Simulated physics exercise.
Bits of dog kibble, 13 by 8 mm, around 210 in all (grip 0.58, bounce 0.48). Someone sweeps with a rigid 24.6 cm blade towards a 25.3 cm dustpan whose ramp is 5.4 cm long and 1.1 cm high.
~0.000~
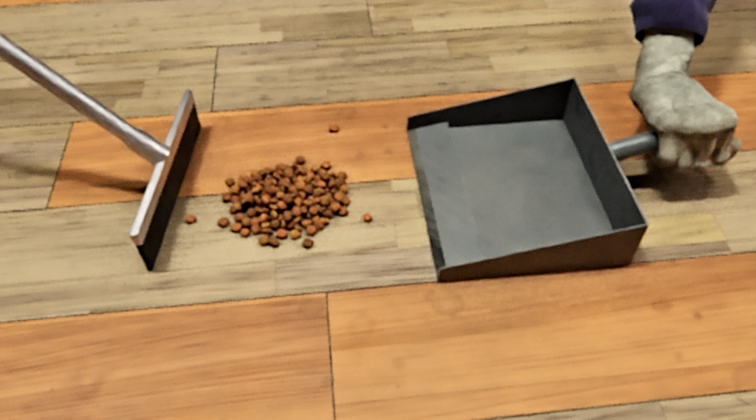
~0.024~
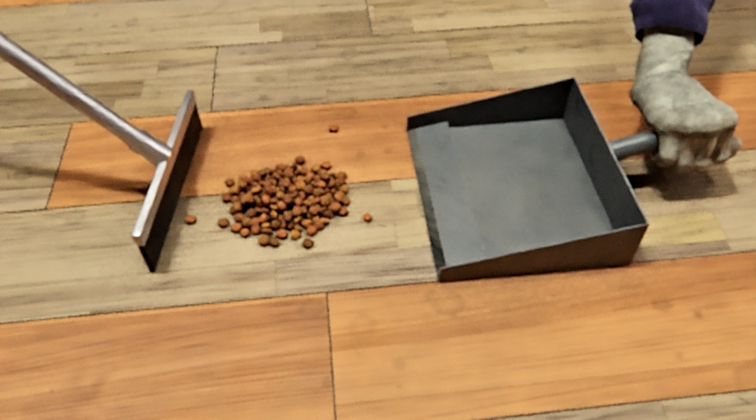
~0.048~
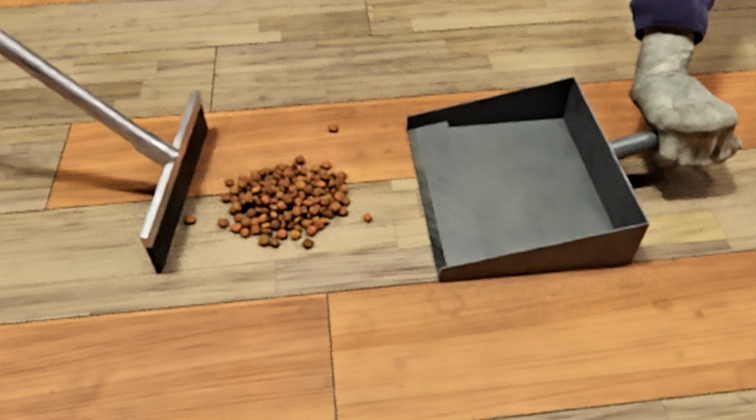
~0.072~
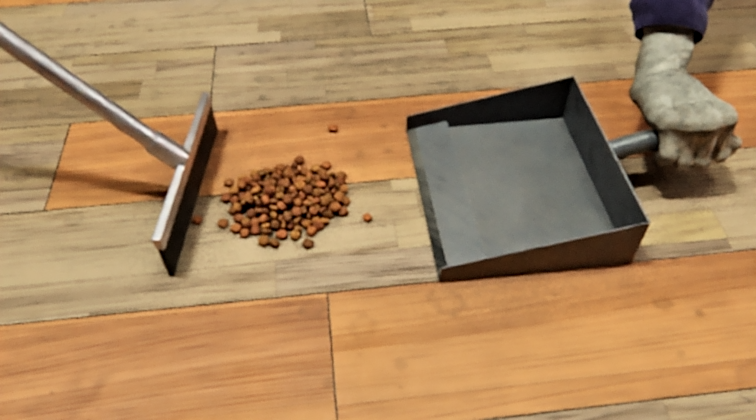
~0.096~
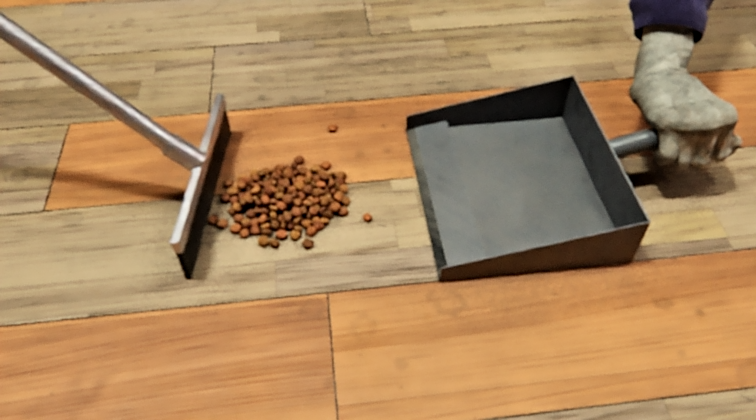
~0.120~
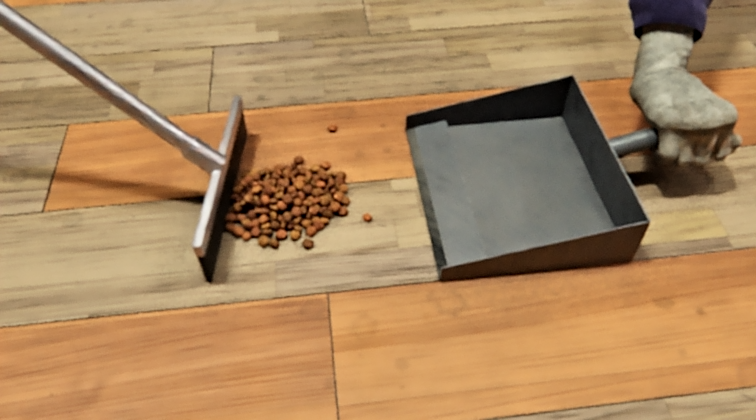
To begin with, a metal-handled blade stands on a wood plank floor left of a small pile of brown kibble, while a gloved hand holds a dark dustpan at the right. The blade then slides rightward, reaches a stray bit, and presses against the pile's left edge, as the dustpan stays still.
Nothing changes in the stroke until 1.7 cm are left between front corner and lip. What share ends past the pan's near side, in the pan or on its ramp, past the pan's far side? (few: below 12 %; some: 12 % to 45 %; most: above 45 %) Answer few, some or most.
Near side few, pan most, far side few.
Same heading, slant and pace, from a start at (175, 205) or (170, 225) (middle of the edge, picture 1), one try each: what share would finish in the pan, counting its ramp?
About 60 and 60 per cent.
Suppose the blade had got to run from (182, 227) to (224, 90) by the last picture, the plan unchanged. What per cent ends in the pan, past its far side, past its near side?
Pan 15, far 5, near 0.
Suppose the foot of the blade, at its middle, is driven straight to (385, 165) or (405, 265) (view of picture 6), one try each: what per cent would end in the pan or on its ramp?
About 50 and 50 per cent.
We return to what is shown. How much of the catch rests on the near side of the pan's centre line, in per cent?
Roughly 60 per cent.
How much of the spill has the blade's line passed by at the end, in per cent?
Some 0 per cent.
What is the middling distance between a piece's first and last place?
Some 20 cm.
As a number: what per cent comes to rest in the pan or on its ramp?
Roughly 60 per cent.
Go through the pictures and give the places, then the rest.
The first picture shows blade from (137, 239) to (190, 98), moved 0.0 cm, 0 of the pieces shifted so far; middle of the pieces at (286, 196); pan at (523, 190).
The second picture shows blade from (140, 240) to (191, 99), moved 0.3 cm, 0 of the pieces shifted so far; middle of the pieces at (286, 196).
The third picture shows blade from (147, 242) to (197, 100), moved 1.2 cm, 0 of the pieces shifted so far; middle of the pieces at (286, 197).
The fourth picture shows blade from (160, 244) to (207, 101), moved 2.6 cm, 1 of the pieces shifted so far; middle of the pieces at (286, 197).
The fifth picture shows blade from (178, 247) to (221, 103), moved 4.7 cm, 1 of the pieces shifted so far; middle of the pieces at (286, 197).
The sixth picture shows blade from (200, 251) to (239, 105), moved 7.1 cm, 13 of the pieces shifted so far; middle of the pieces at (285, 197); pan at (524, 188). The blade's pace is about 1.02 m/s, heading 17 degrees towards the viewer's side.
After 0.24 s, middle of the blade 12 cm from the lip; 0 % over the lip, far side 0 %, near side 0 %.
Then, at 0.31 s, middle of the blade 6 cm from the lip; 5 % over the lip, far side 0 %, near side 0 %.
Then, at 0.53 s, middle of the blade 4 cm from the lip; 60 % over the lip, far side 0 %, near side 5 %.
In the end, at 1.1 s, near side 5 %, pan 60 %, far side 0 %, in front of the lip or behind the blade 30 %.
